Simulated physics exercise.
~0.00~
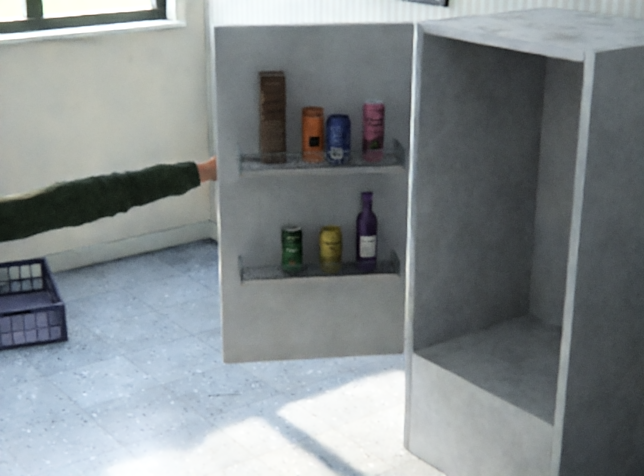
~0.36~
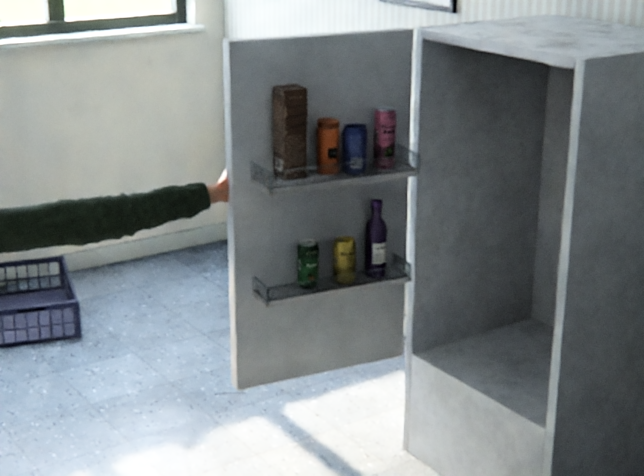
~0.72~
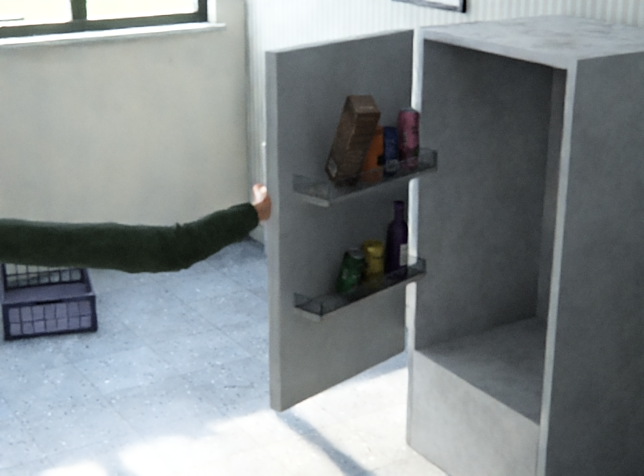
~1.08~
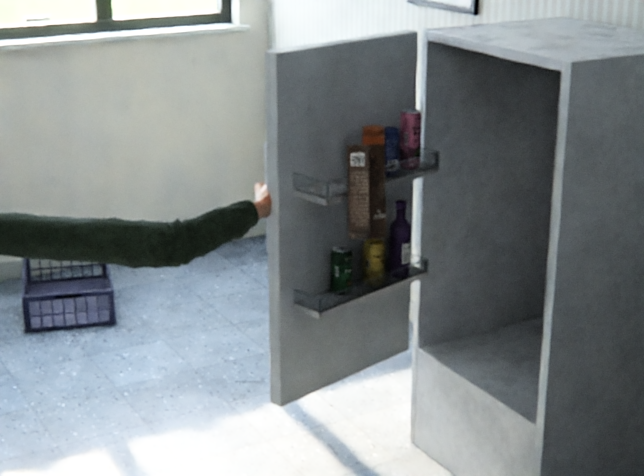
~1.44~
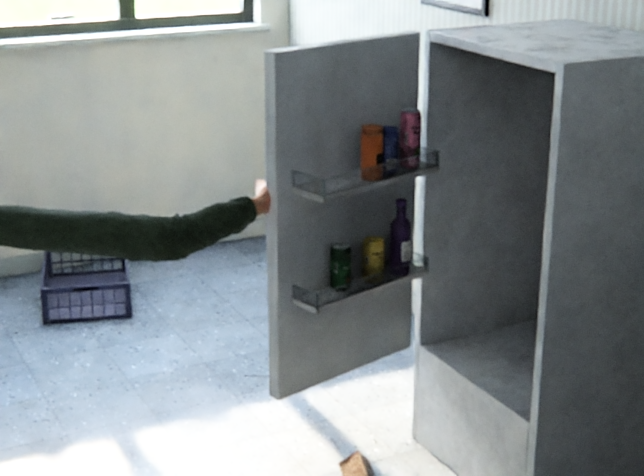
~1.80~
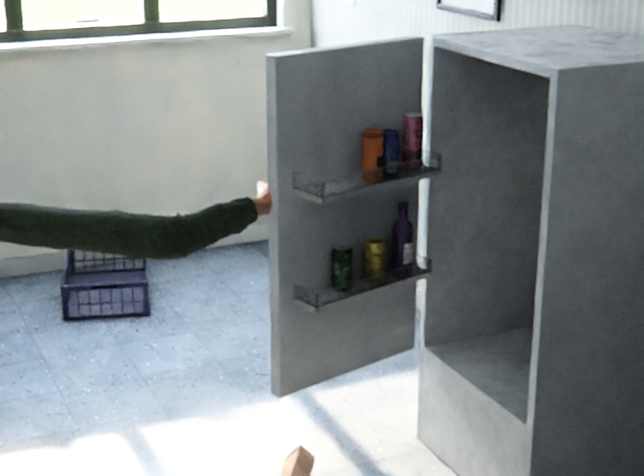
A tall brown carton toppled out of a grey fridge door's upper rack as a green-sleeved arm swung the door partway closed and stopped. It tumbled over the rail to the floor, while the cans, orange jar and purple bottle stayed on the racks.
